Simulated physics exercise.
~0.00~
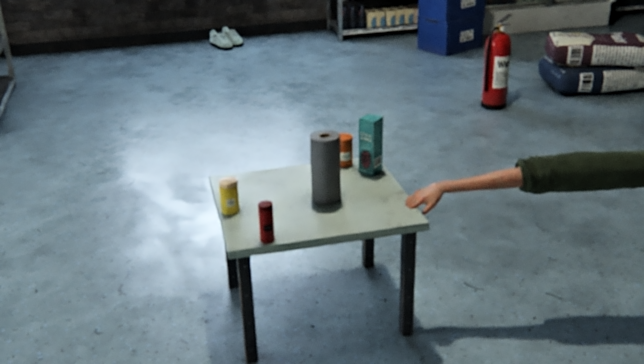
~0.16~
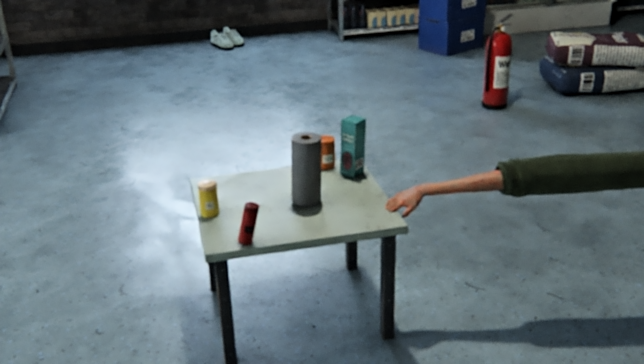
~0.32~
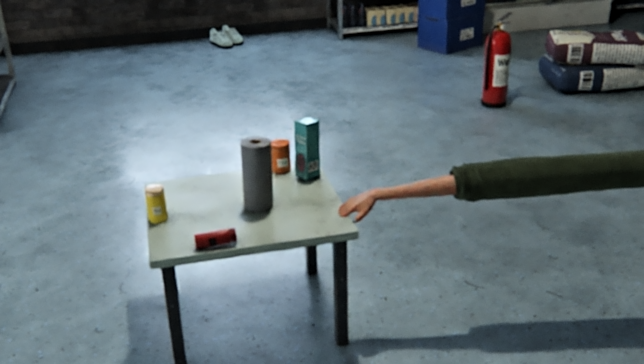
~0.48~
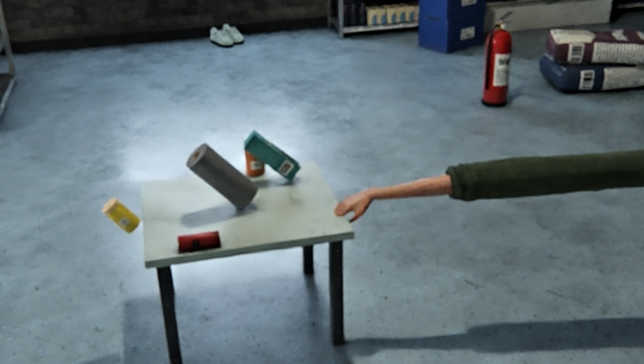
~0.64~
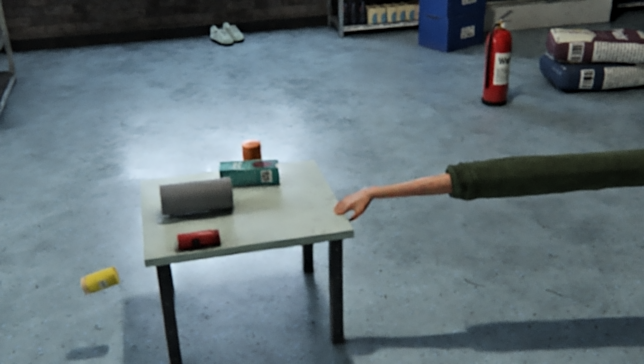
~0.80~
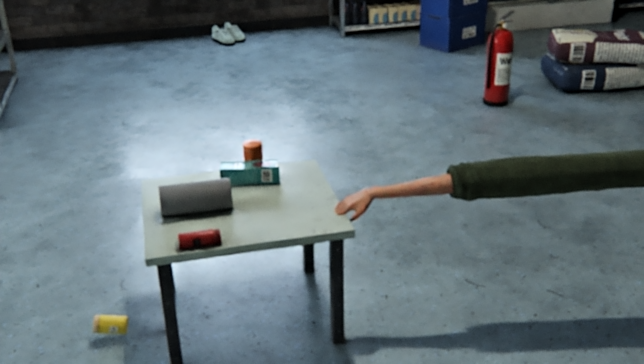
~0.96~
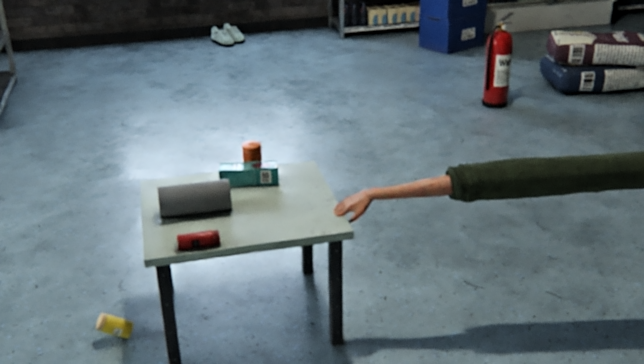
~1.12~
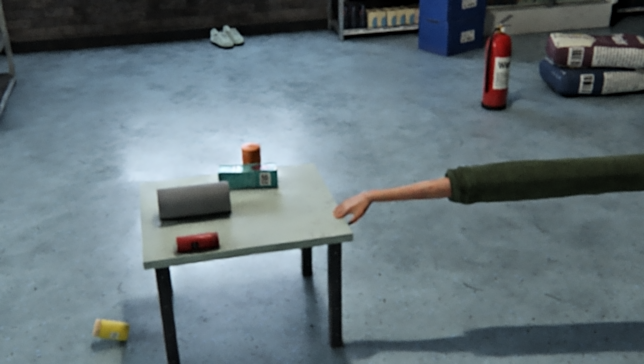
Small table shoved left by a hand, toppling the red shaker, grey roll and turquoise carton and dropping the yellow jar.
